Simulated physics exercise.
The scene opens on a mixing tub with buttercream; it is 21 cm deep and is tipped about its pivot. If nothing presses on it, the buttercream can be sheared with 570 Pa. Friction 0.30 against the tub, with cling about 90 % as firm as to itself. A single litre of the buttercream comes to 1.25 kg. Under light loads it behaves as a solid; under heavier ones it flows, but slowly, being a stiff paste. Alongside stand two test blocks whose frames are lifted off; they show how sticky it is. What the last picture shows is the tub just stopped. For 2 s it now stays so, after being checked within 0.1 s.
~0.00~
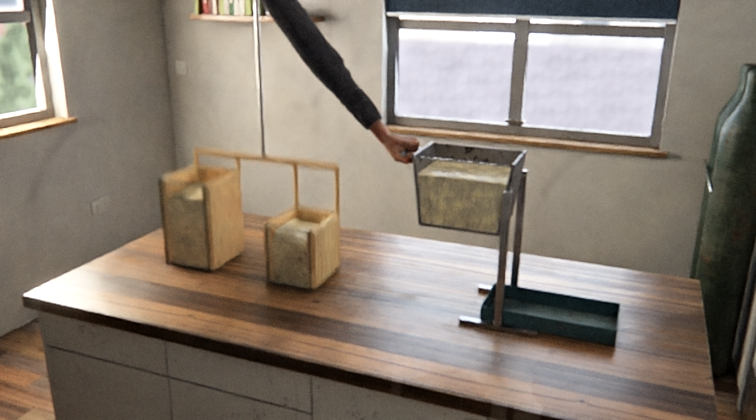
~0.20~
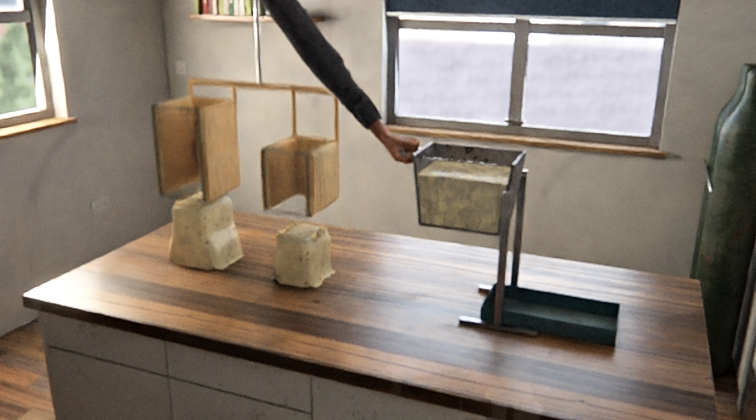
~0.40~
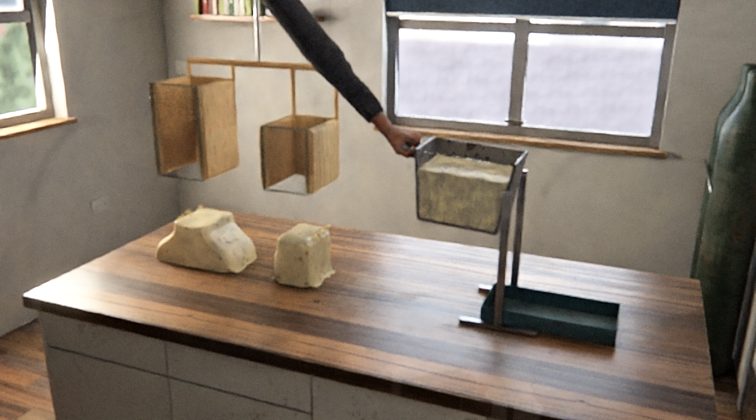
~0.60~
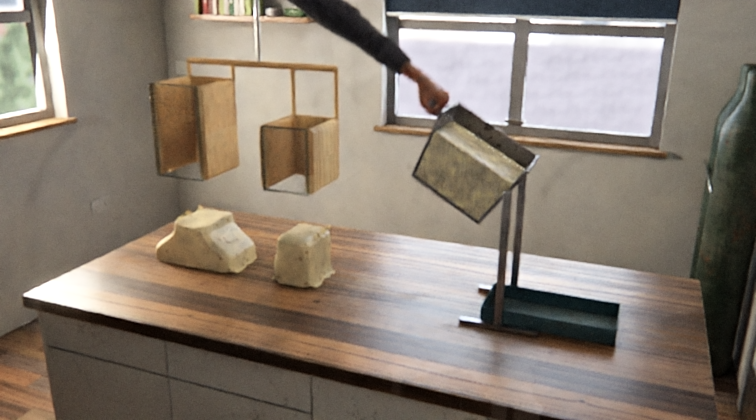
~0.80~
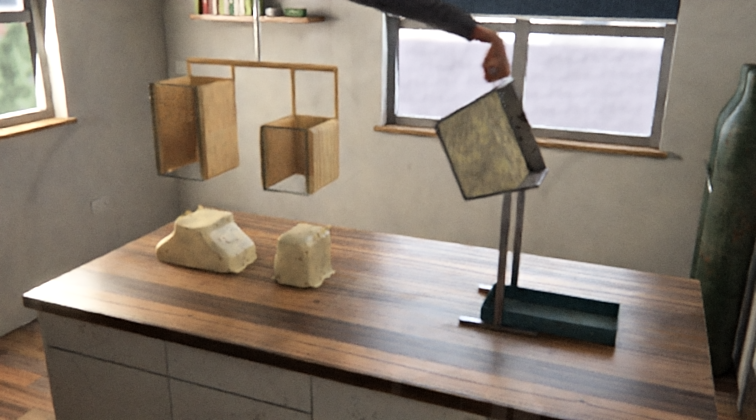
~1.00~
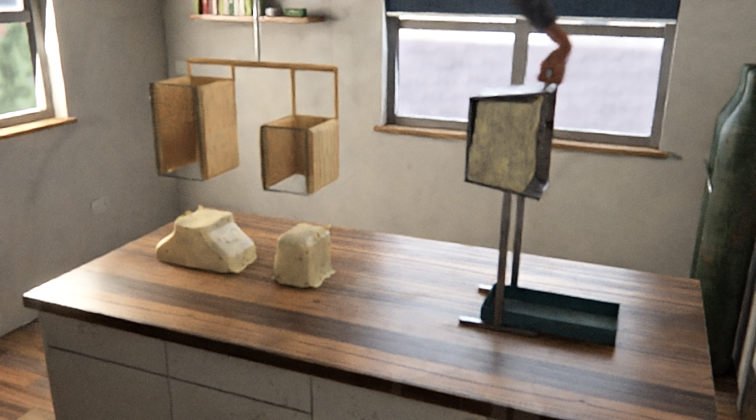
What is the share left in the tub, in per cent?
About 44 %.
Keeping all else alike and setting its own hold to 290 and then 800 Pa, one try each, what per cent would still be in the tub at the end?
Expect about 30 in a hundred, then about 55 in a hundred.
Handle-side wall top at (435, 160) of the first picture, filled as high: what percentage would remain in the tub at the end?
In that case close to 70 %.
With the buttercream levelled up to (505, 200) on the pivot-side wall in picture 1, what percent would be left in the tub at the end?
Then roughly 70 %.
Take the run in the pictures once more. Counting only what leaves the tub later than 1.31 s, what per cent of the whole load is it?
I reckon it's around 14 in a hundred.
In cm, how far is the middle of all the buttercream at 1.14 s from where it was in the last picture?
The change is near 5 cm.
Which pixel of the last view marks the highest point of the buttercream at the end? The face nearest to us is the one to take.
Close to pixel (495, 155).
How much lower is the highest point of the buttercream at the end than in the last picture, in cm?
About 16 cm.
By 1.14 s, the tub is at 90 degrees and holds 97 %.
By 1.31 s, the tub is at 90 degrees and holds 58 %.
By 1.48 s, the tub is at 90 degrees and holds 44 %.
By 1.65 s, the tub is at 90 degrees and holds 44 %.
By 3.00 s, at the end, the tub is at 90 degrees and holds 44 %.
